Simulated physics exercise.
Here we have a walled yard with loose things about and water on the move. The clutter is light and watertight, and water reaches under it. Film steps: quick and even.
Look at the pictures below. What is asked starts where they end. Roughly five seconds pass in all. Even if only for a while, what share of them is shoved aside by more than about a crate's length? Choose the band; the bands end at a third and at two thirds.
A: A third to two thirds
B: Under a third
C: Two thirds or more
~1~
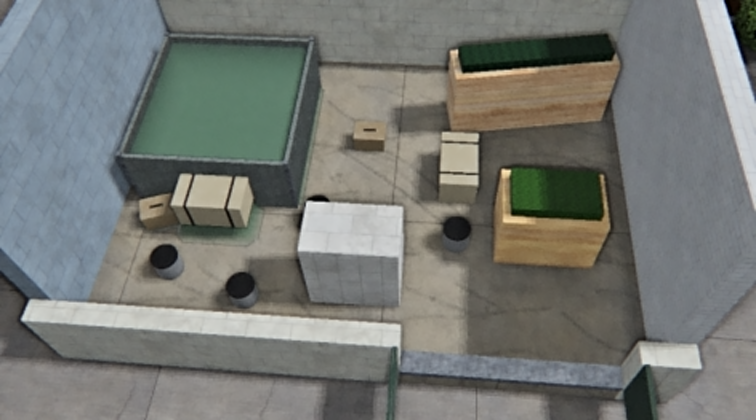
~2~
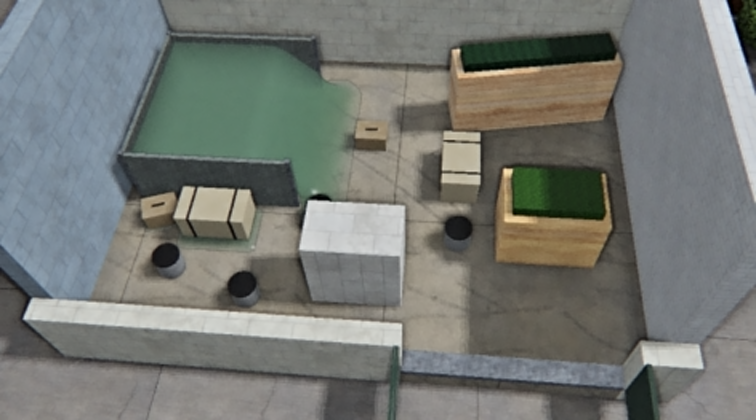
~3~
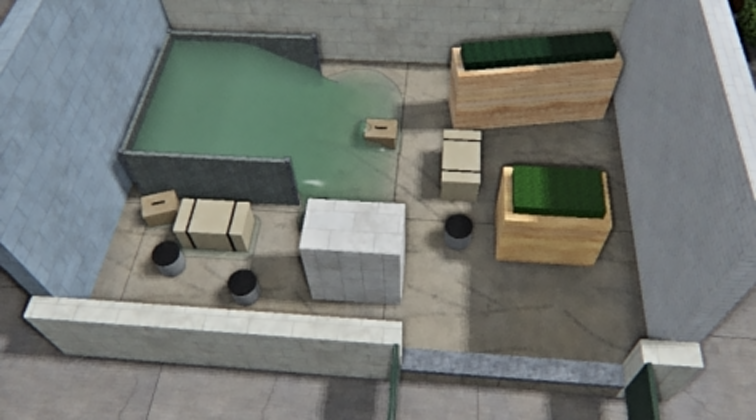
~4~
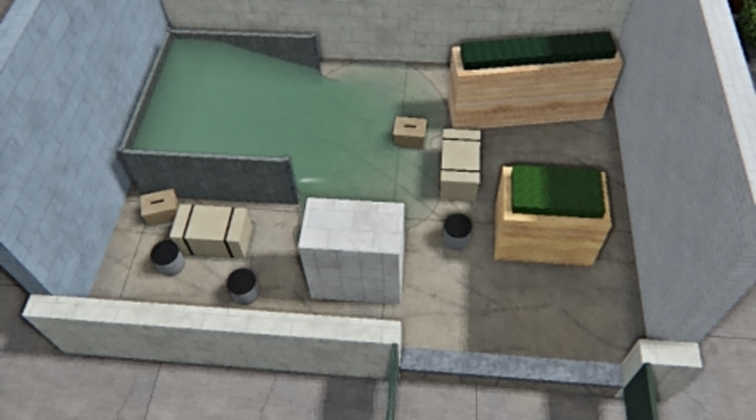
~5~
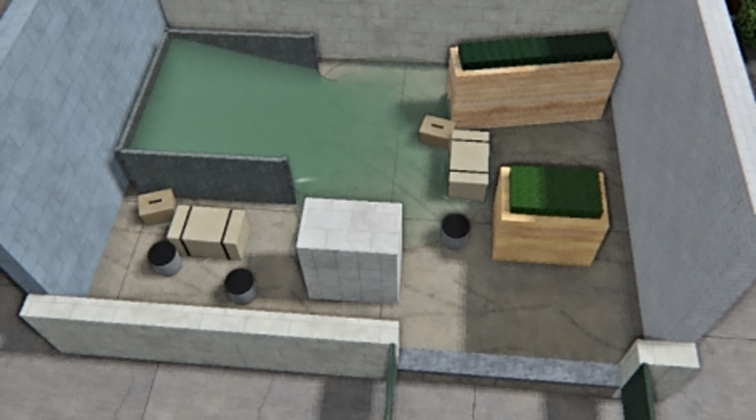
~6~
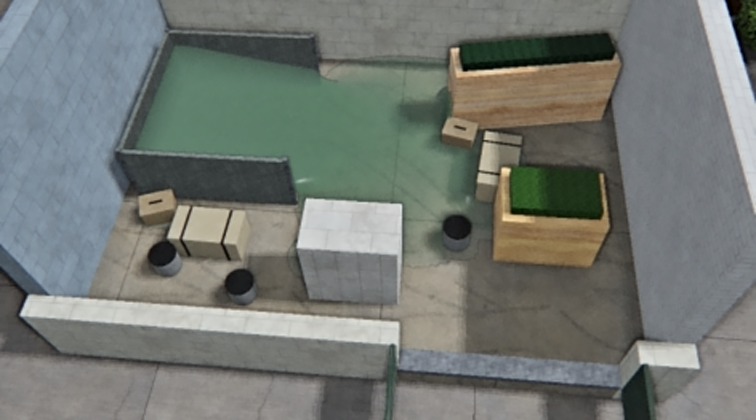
Option A: A third to two thirds.
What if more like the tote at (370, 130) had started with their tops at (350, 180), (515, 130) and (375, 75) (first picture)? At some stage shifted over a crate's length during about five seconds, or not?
In sequence: Pushed clear, pushed clear, pushed clear.
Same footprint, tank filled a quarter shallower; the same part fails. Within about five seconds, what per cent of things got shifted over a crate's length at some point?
Share moved: Approx. 40 percent.
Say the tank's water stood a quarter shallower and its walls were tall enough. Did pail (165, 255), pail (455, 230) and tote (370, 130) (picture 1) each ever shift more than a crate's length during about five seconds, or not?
Fell short, went the distance, went the distance.
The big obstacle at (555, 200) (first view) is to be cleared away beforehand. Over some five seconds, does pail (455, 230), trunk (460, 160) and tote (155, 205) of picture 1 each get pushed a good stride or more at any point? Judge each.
Went a long way, then went a long way, then never got far.
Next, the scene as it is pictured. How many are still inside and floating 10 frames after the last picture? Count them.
That would be 2.
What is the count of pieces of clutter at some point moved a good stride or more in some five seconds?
That adds up to 4.
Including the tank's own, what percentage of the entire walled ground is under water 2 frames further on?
Roughly 50 %.
A moment on, 2 of 8 are well off their spots; 2 afloat.
Next, 3 of 8 are well off their spots; 2 afloat.
Later, 3 of 8 are well off their spots; 2 afloat.
In the end, 4 of 8 are well off their spots, and 4 have been at some point; 2 afloat.
